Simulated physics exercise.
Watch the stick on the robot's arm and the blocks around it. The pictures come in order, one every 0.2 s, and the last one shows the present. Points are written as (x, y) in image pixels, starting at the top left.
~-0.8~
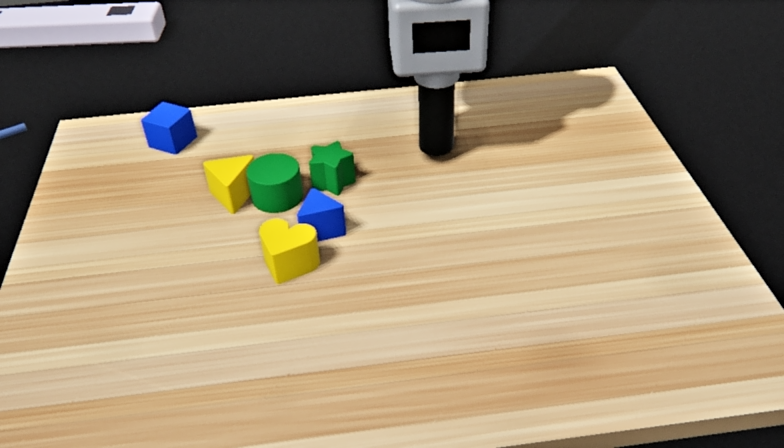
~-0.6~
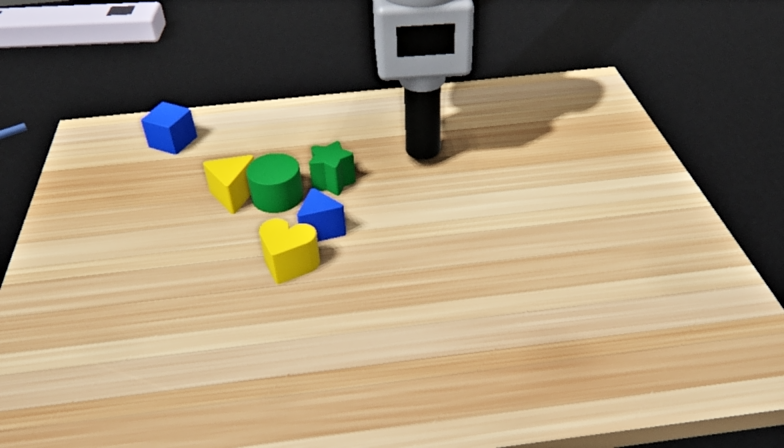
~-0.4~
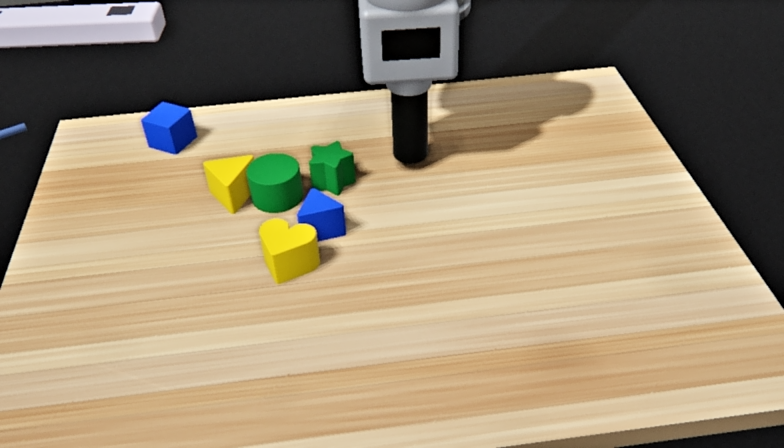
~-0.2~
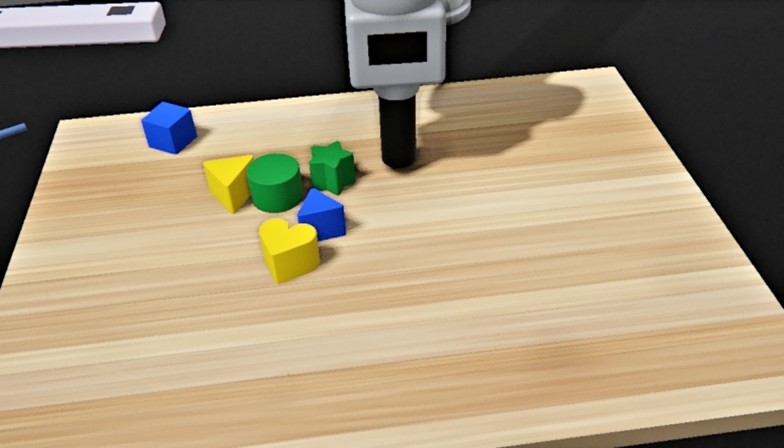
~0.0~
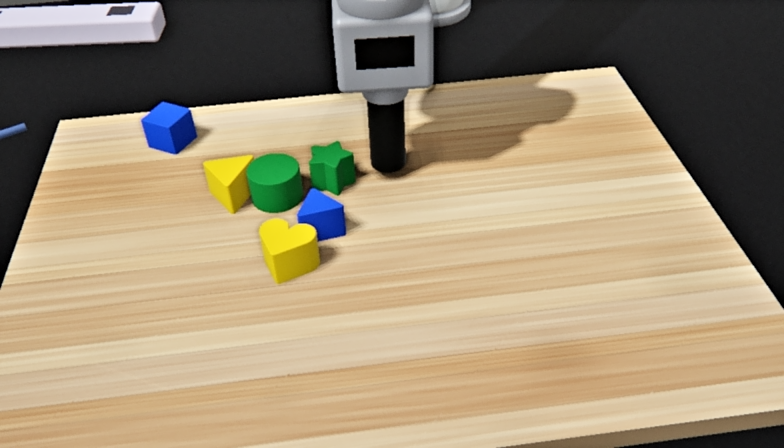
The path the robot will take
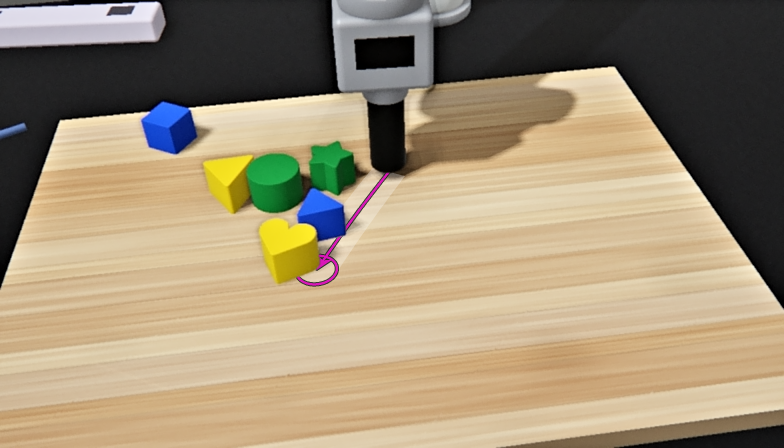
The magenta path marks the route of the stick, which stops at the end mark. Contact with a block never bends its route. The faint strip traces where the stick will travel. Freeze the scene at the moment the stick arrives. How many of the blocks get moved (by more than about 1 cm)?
I foresee two blocks being moved.
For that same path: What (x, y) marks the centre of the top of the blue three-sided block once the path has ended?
It will likely be found at (284, 223).
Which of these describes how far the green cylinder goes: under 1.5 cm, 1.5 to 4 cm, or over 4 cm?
Overall it shifts less than 1.5 cm.
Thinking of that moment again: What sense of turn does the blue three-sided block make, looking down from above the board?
It goes round the way clock hands do.
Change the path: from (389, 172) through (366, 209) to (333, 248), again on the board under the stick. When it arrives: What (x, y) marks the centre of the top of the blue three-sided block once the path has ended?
When the path ends, it will be at (294, 214).
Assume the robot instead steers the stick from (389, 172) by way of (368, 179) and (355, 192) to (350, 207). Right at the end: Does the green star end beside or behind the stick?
Yes, I think so.
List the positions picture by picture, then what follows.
In the first picture, stick tip at (436, 146); block tops, green cylinder at (273, 168); yellow heart-shaped block at (285, 234); blue three-sided block at (318, 202); green star at (329, 153).
In the second picture, stick at (423, 150); blocks unchanged.
In the third picture, stick at (410, 154); blocks unchanged.
In the fourth picture, stick at (399, 158); blocks unchanged.
In the fifth picture, stick at (388, 163); green cylinder at (273, 168); yellow heart-shaped block at (285, 234); blue three-sided block at (318, 202); green star at (329, 153).
Path on the board, in a line from (389, 172) to (317, 270).
On the path given first. One third of the way, stick at (365, 193); nothing pushed yet.
Two thirds of the way, stick at (340, 225); blue three-sided block at (304, 211), turned 40° clockwise.
At the end, stick at (315, 260); green cylinder in place; yellow heart-shaped block at (257, 248); blue three-sided block at (284, 223), turned 60° clockwise; green star in place.
